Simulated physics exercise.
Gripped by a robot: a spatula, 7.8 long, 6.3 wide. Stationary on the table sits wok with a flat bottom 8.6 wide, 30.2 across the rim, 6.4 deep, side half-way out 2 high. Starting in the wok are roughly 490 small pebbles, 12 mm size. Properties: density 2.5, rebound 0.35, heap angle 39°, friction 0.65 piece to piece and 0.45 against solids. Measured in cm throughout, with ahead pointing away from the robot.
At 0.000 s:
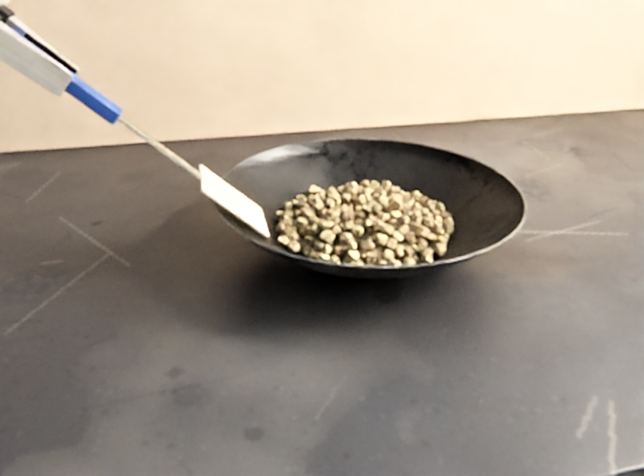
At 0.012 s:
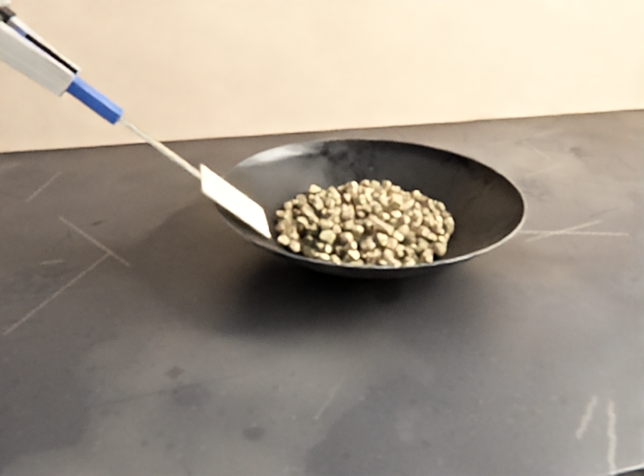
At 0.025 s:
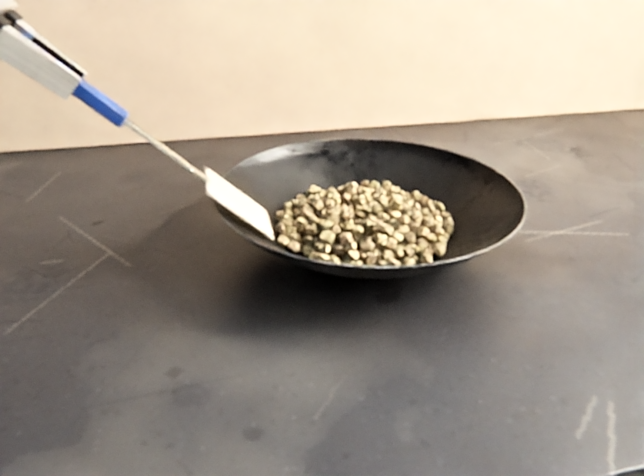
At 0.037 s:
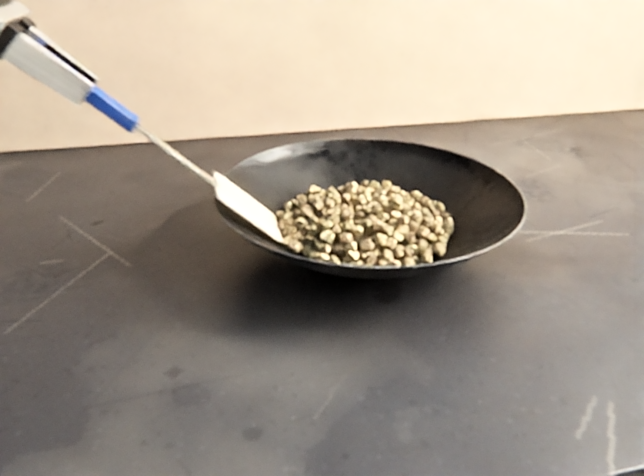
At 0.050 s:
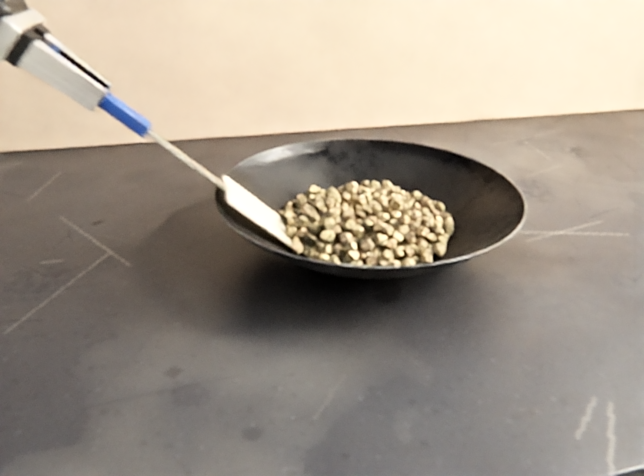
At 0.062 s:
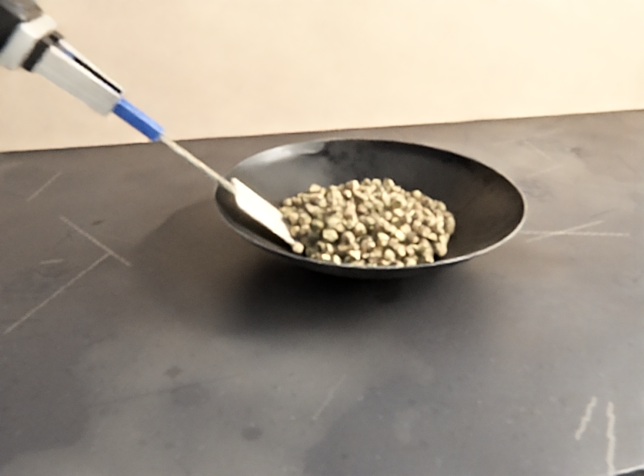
Robot-held white spatula with a blue handle section sliding slightly right into a dark wok, nudging the edge of heaped small pebbles.
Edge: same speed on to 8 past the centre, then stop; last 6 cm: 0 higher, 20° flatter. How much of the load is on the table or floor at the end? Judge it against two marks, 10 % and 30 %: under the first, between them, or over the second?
Under the first, so below 10 %.
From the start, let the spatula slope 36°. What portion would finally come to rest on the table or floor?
Some 5 in a hundred.
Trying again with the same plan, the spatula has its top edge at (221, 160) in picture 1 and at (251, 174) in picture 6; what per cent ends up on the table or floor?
10 per cent.
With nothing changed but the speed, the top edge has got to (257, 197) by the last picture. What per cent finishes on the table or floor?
My guess is around 15 percent.
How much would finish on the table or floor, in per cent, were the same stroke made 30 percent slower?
Around 5 per cent would finish on the table or floor.
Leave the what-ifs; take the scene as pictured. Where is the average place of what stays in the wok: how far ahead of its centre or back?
5.5 cm ahead.
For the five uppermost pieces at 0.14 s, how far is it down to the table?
They are some 5 cm up.
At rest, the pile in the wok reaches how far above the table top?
8.0 cm.
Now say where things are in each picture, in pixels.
In the first frame, spatula top edge at (201, 177), sloping 44°; upper third of the load around (366, 214), from x 280 to 450, top at y 185; 492 in the wok.
In the second frame, spatula top edge at (201, 177), sloping 44°; upper third of the load around (366, 214), from x 280 to 450, top at y 185.
In the third frame, spatula top edge at (206, 179), sloping 44°; upper third of the load around (366, 214), from x 280 to 450, top at y 185.
In the fourth frame, spatula top edge at (215, 184), sloping 44°; upper third of the load around (366, 214), from x 280 to 450, top at y 185.
In the fifth frame, spatula top edge at (226, 188), sloping 44°; upper third of the load around (367, 214), from x 285 to 450, top at y 185.
In the sixth frame, spatula top edge at (236, 192), sloping 44°; upper third of the load around (367, 212), from x 285 to 450, top at y 185; 492 in the wok.
By 0.14 s, sloping 44°, highest piece 5 above the table; 492 in the wok.
By 0.21 s, sloping 38°, highest piece 7 above the table; 492 in the wok.
By 0.45 s, sloping 24°, highest piece 8 above the table; 463 in the wok, 27 on the table or floor, 2 on the blade or in flight.
By 1.50 s, sloping 24°, highest piece 8 above the table; 463 in the wok, 29 on the table or floor.
Final count, 463 in the wok, 29 on the table or floor. That is 6 % on the table or floor.
